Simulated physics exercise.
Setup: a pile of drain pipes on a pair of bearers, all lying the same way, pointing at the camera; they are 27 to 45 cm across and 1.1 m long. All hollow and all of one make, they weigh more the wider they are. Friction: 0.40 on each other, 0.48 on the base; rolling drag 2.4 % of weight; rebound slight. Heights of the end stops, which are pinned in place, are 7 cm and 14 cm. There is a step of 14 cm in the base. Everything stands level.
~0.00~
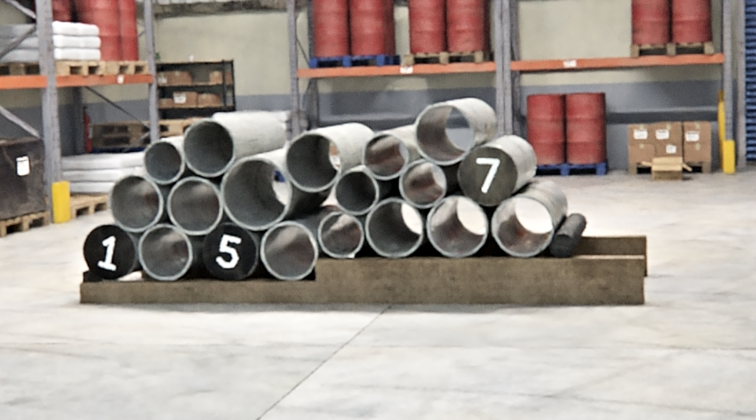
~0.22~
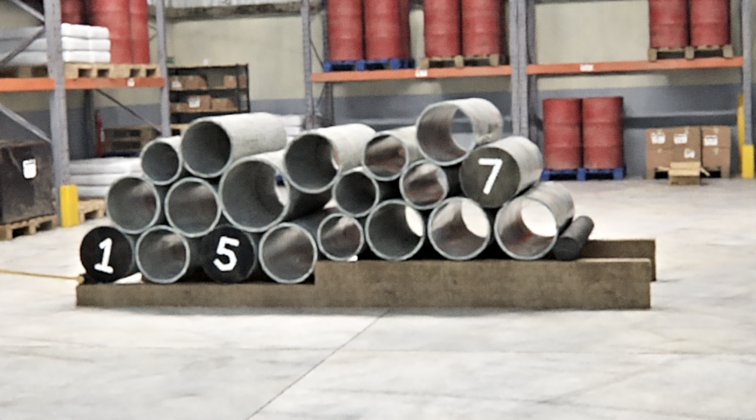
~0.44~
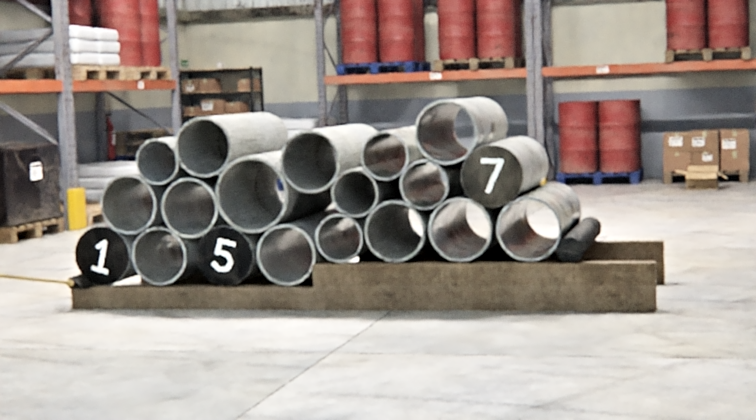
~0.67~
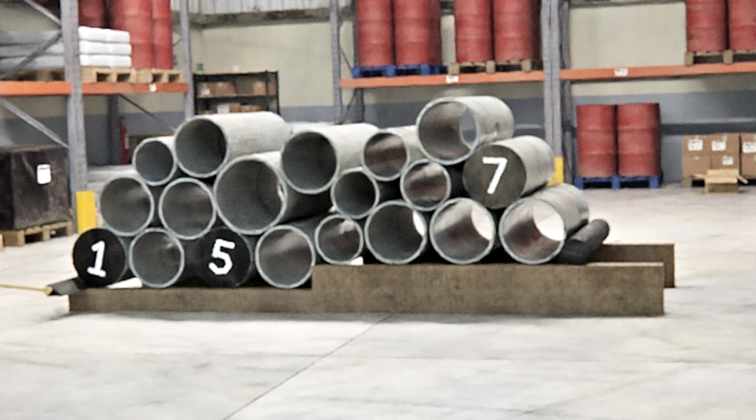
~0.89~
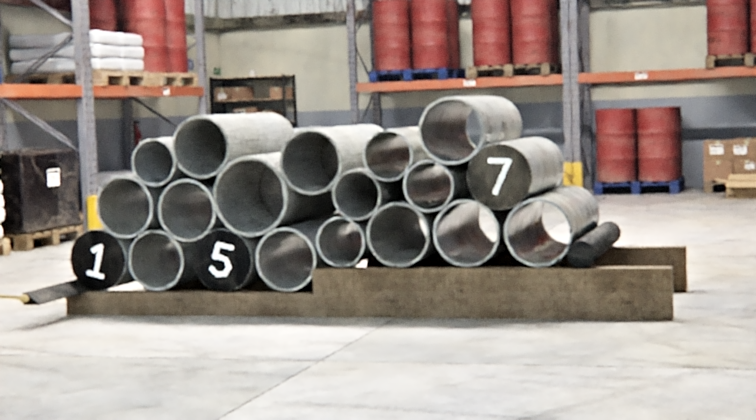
Stacked grey pipes staying still on a stepped base in a warehouse as a dark wedge is drawn out leftward from beside them.
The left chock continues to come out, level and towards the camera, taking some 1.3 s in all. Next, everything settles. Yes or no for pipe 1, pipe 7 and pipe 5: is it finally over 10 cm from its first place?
No. 1: Yes; no. 7: No; no. 5: Yes.
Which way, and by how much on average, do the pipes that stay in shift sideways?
Some 15 cm leftwards.
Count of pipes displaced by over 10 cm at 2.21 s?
By that moment the number is 3.
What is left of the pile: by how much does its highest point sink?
Roughly 0 cm.
After 1.69 s, 0 now displaced over 10 cm; no. 1 2 cm left; no. 7 in place; no. 5 in place.
After 2.21 s, 3 now displaced over 10 cm; 1 off the left end of the bearers; no. 1 22 cm left; no. 7 in place; no. 5 2.6 cm left.
After 3.27 s, 9 now displaced over 10 cm; 2 off the left end of the bearers; no. 1 1.1 m left and 13 cm down; no. 7 in place; no. 5 32 cm left.
After 5.91 s, 11 now displaced over 10 cm; 4 off the left end of the bearers; no. 1 rolled far off to the left; no. 7 in place; no. 5 54 cm left.
At rest by 6.4 s, 11 moved over 10 cm; 4 off the left end of the bearers; no. 1 rolled far off to the left; no. 7 in place; no. 5 54 cm left; top of the pile 1.2 m high, from 1.2 m.
